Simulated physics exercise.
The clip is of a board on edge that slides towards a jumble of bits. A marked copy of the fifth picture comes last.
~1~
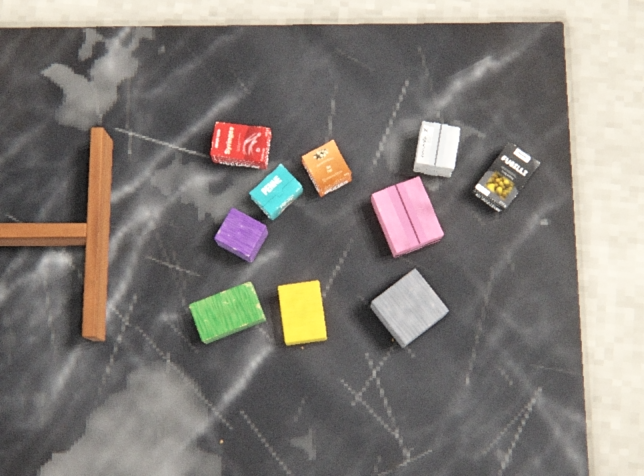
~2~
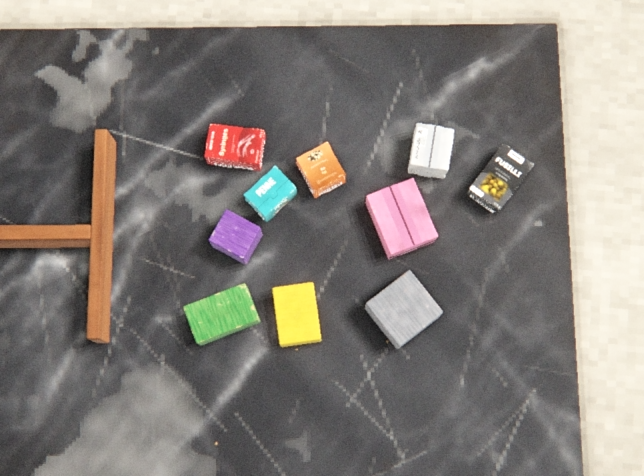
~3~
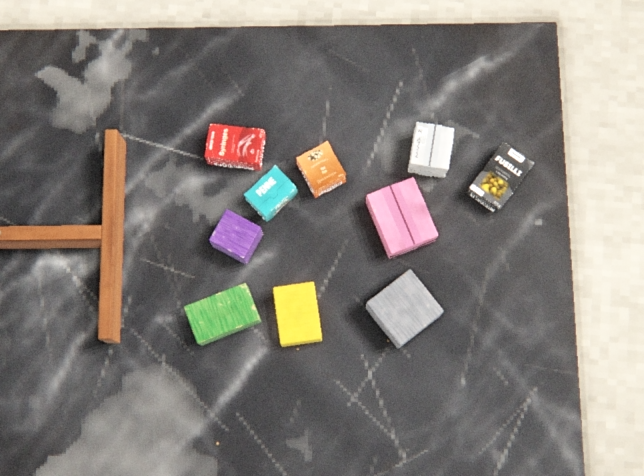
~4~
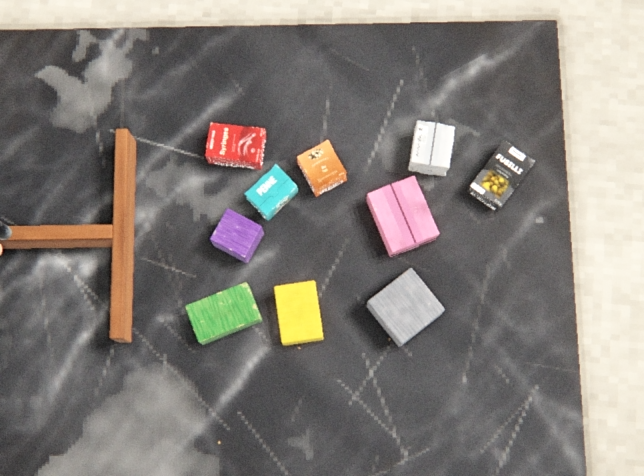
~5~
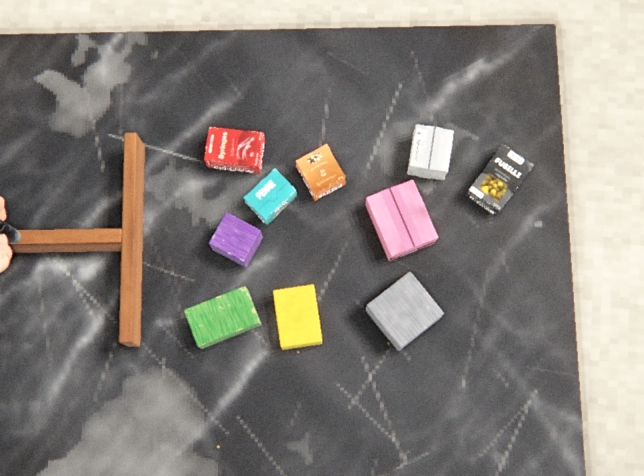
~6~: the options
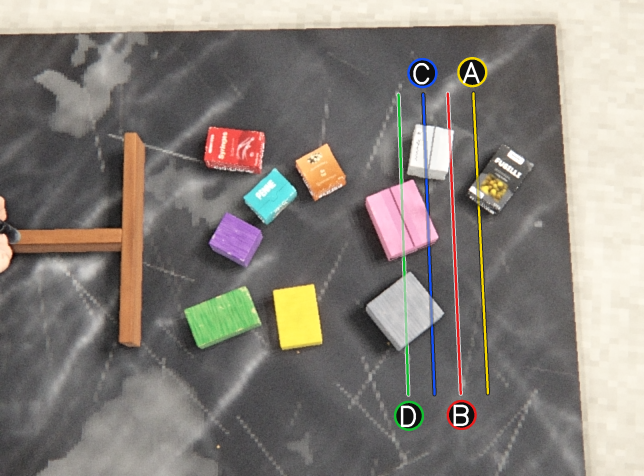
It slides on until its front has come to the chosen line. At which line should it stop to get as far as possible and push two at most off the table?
No third one falls up to A.
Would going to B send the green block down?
By then, no.
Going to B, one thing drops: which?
It is the grey block.
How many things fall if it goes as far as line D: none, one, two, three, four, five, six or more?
The count is none.
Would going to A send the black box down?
By then, yes.
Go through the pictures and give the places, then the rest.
The first frame shows pink box (407, 218); red box (242, 146); grey block (409, 309).
The second frame shows board (97, 232); black box (500, 179).
The third frame shows board (108, 232); orange packet (321, 170).
The fourth frame shows board (119, 231); white box (432, 149).
The fifth frame shows board (128, 235); green block (223, 318); pink box (401, 221); red box (235, 151).
On the copy, A at (480, 239); B at (454, 239); C at (429, 239); D at (403, 240).
On A. First, board (255, 233); red box (291, 149); green block (297, 327).
Then, board (383, 231); grey block (526, 316); black box (505, 180).
Finally, board (481, 229); grey block over the edge; black box over the edge; two fallen.
By contrast, B is within the limit but short; C is within the limit but short; D is within the limit but short.
